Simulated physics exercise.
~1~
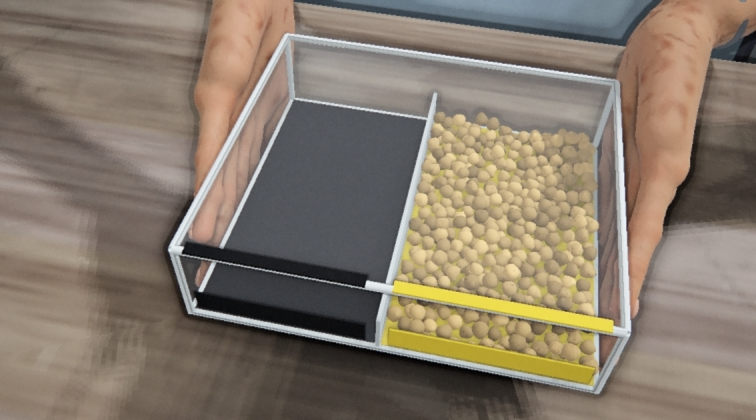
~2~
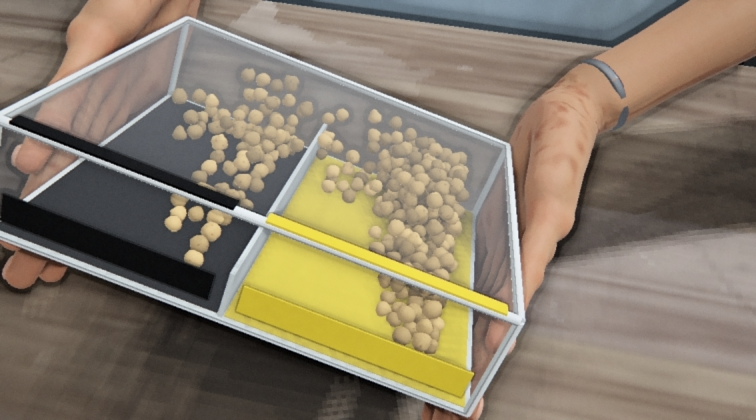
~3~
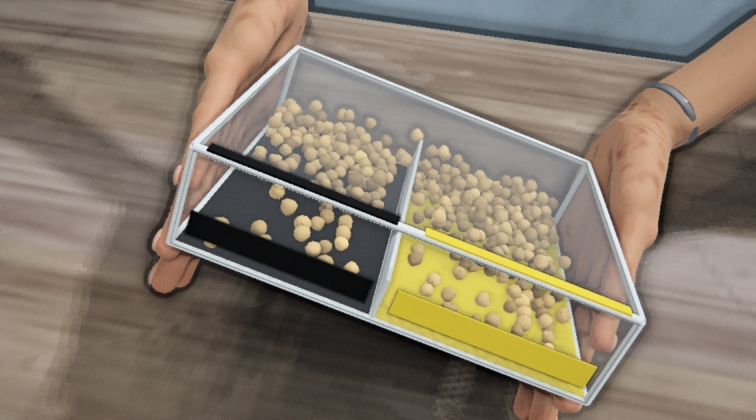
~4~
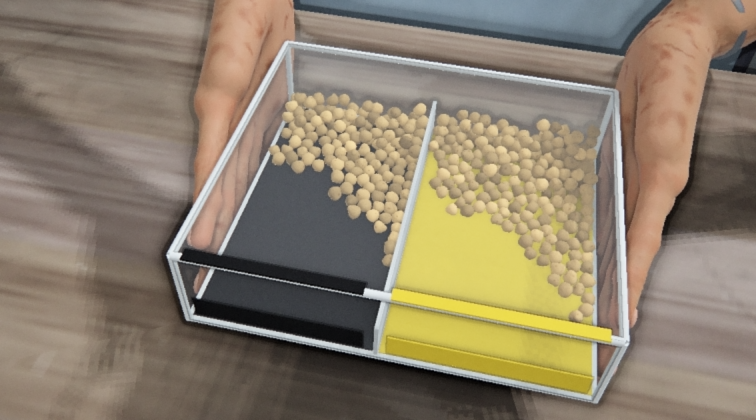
Hands tilt a clear divided box, spreading chickpeas from the yellow side into the black.
